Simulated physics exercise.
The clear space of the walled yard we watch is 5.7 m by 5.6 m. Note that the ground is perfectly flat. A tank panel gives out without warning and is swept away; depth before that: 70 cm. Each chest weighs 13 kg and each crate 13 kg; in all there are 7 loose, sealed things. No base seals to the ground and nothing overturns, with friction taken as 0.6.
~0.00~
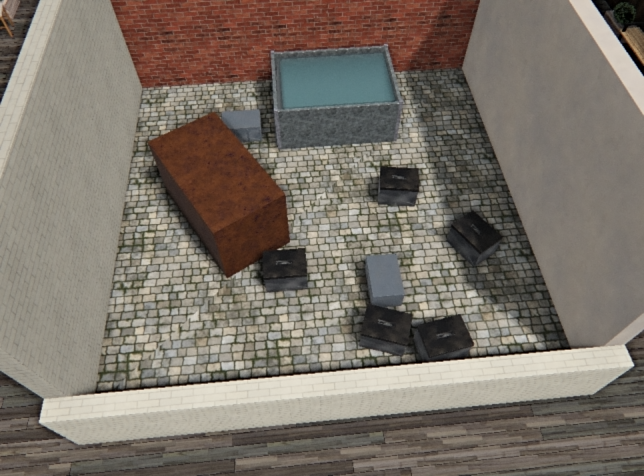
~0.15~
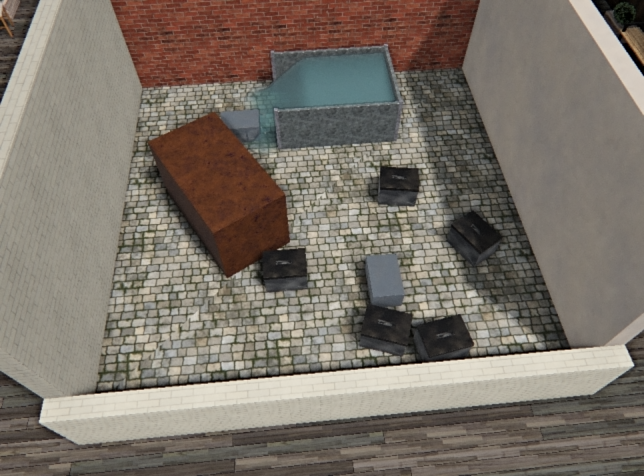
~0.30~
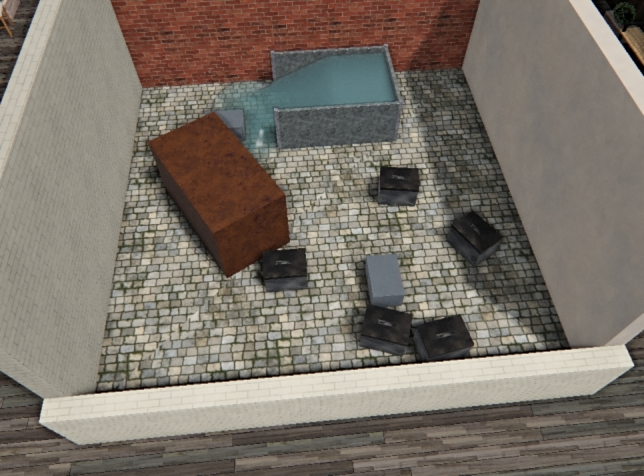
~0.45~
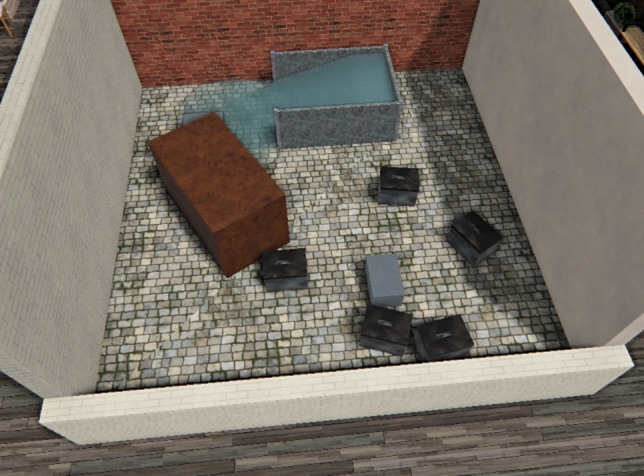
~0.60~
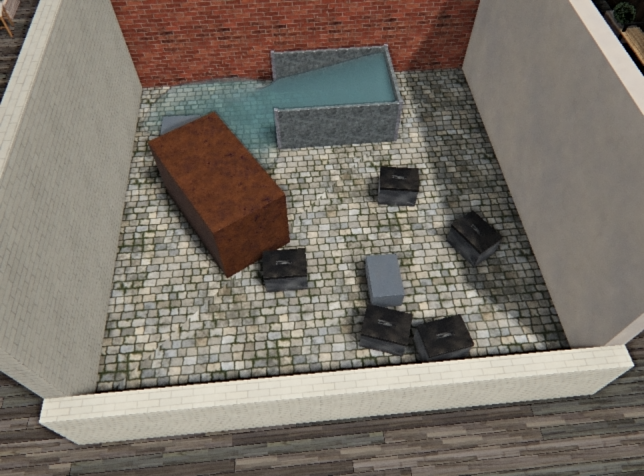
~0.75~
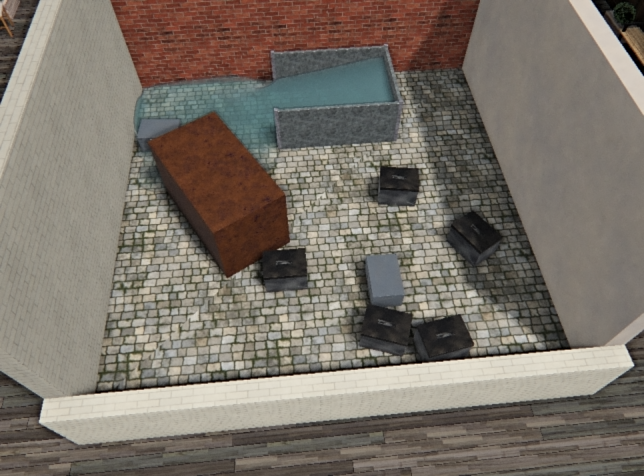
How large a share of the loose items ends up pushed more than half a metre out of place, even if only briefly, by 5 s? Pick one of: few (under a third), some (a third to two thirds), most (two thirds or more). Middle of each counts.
Few.
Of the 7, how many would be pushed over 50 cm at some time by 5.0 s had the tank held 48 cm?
The answer would then be 1.
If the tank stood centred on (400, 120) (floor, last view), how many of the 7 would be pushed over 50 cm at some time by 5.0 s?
In that case the number is 1.
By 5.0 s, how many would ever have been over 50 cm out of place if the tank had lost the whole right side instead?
Then it comes to 5 of them.
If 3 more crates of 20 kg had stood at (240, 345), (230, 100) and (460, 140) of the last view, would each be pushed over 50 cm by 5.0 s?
In turn: More, past it, under.
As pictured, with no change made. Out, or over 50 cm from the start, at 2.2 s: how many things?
I make it 1.
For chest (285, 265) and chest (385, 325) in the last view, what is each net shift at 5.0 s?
Respectively, 0 centimetres and 30 centimetres.
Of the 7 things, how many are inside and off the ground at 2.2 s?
At that moment 1.
After 1.1 s 1 of 7 are over 50 cm from their spots; 1 afloat.
After 2.2 s 1 of 7 are over 50 cm from their spots; 1 afloat.
After 3.5 s 1 of 7 are over 50 cm from their spots; 1 afloat.
After 5.0 s 1 of 7 are over 50 cm from their spots, and 1 have been at some point; 0 afloat.
